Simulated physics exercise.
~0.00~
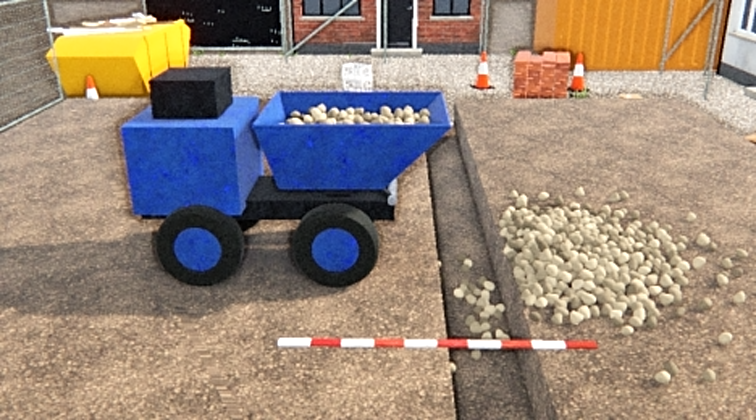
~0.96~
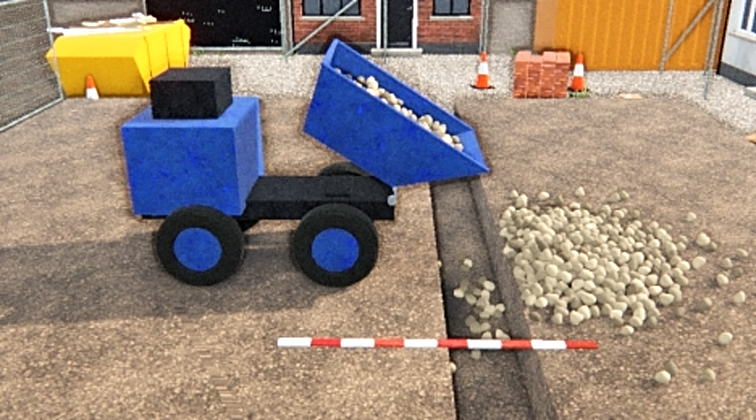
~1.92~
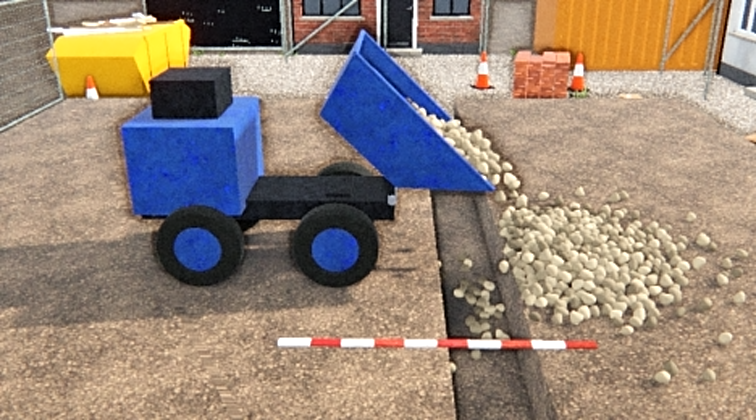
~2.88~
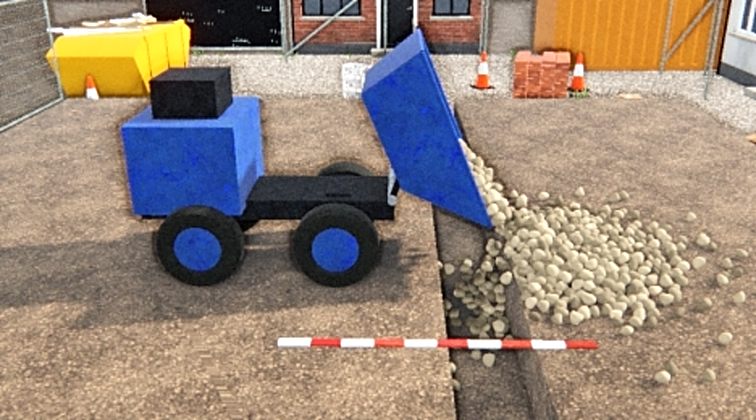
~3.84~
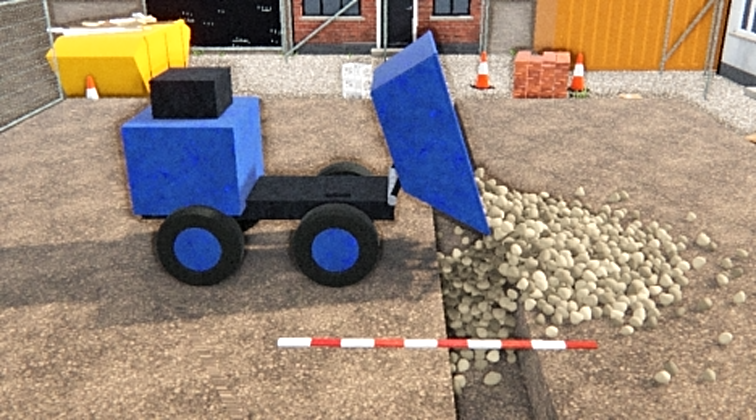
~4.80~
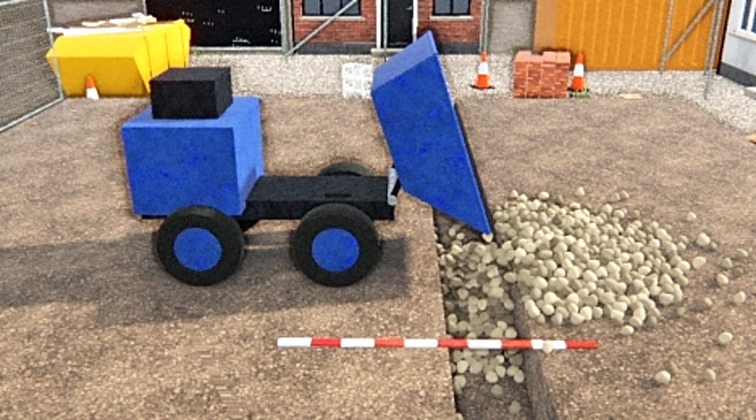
A blue dumper tips its skip steeply and pours pale stones into the trench ahead.
